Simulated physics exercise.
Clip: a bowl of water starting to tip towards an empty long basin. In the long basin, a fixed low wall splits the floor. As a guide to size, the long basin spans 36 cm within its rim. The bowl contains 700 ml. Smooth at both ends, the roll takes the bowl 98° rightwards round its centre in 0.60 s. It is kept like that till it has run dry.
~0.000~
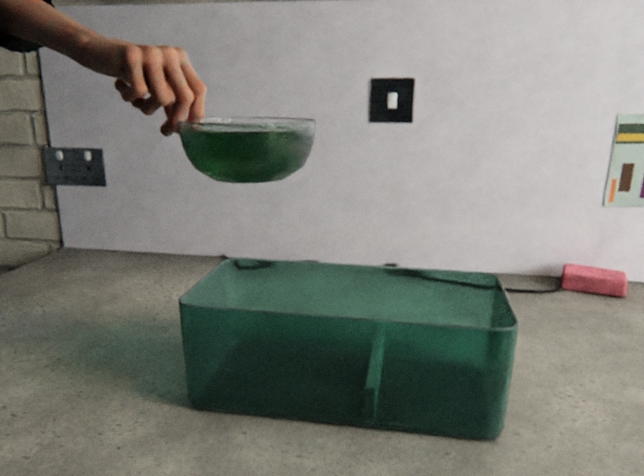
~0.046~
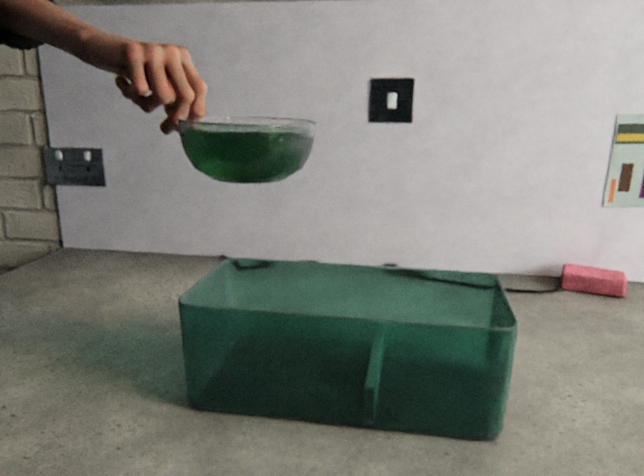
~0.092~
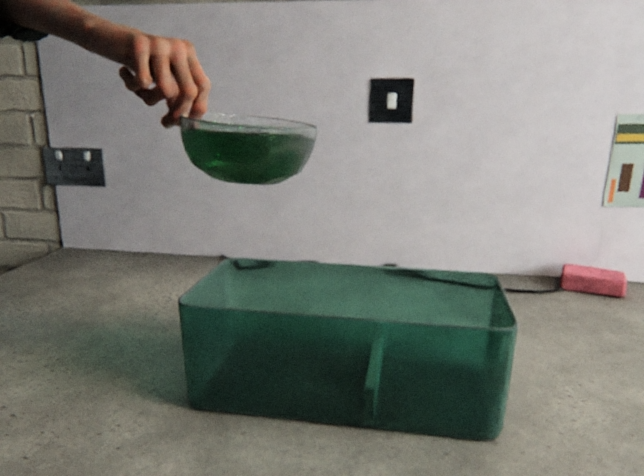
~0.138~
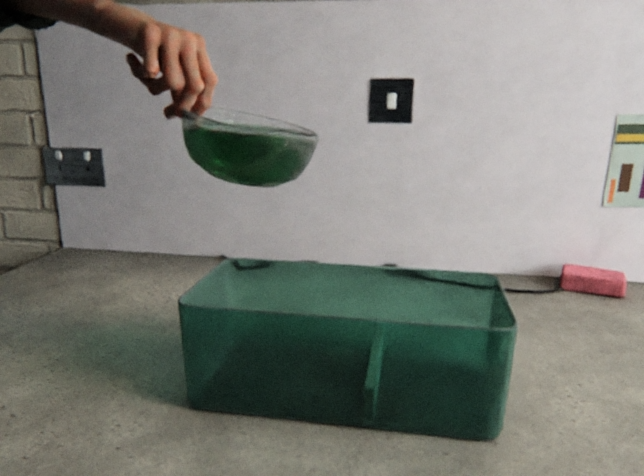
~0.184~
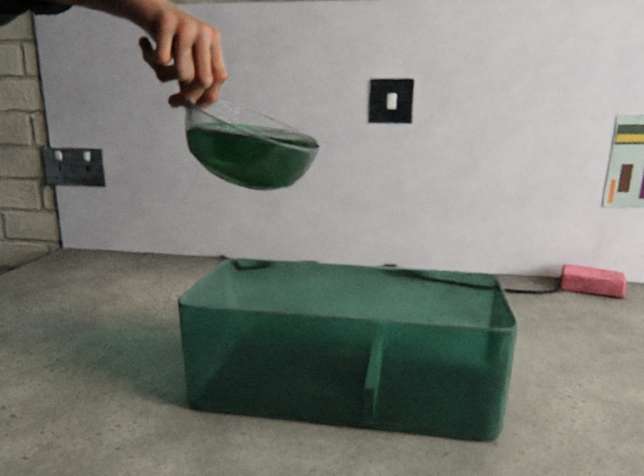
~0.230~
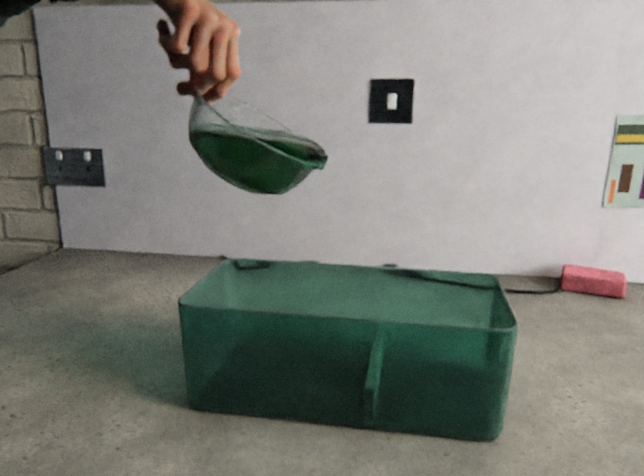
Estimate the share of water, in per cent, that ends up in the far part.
About 34 per cent.
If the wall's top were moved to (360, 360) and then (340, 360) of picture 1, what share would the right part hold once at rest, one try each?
Some 55 in a hundred, then some 70 in a hundred.
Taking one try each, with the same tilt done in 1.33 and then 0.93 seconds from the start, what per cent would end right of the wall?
Roughly 55 per cent the first time and 45 per cent the second.
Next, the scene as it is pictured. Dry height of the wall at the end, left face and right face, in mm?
Noted: Left near 30 mm, right near 32 mm.
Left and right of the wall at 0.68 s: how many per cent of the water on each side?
58 per cent left and 36 right, roughly.
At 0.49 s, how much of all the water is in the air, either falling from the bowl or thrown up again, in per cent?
Near 50 per cent at that time.
By 0.49 s the tilt is 90° and 14 per cent is still to pour, 19 is left of the wall and 17 right of it.
By 0.68 s the tilt is 98° and 1 per cent is still to pour, 58 is left of the wall and 36 right of it.
By 0.88 s the tilt is 98° and 0 per cent is still to pour, 64 is left of the wall and 33 right of it.
By 1.10 s the tilt is 98° and 0 per cent is still to pour, 64 is left of the wall and 34 right of it.
At rest 64 per cent lies left of the wall, 34 right of it and 2 outside.
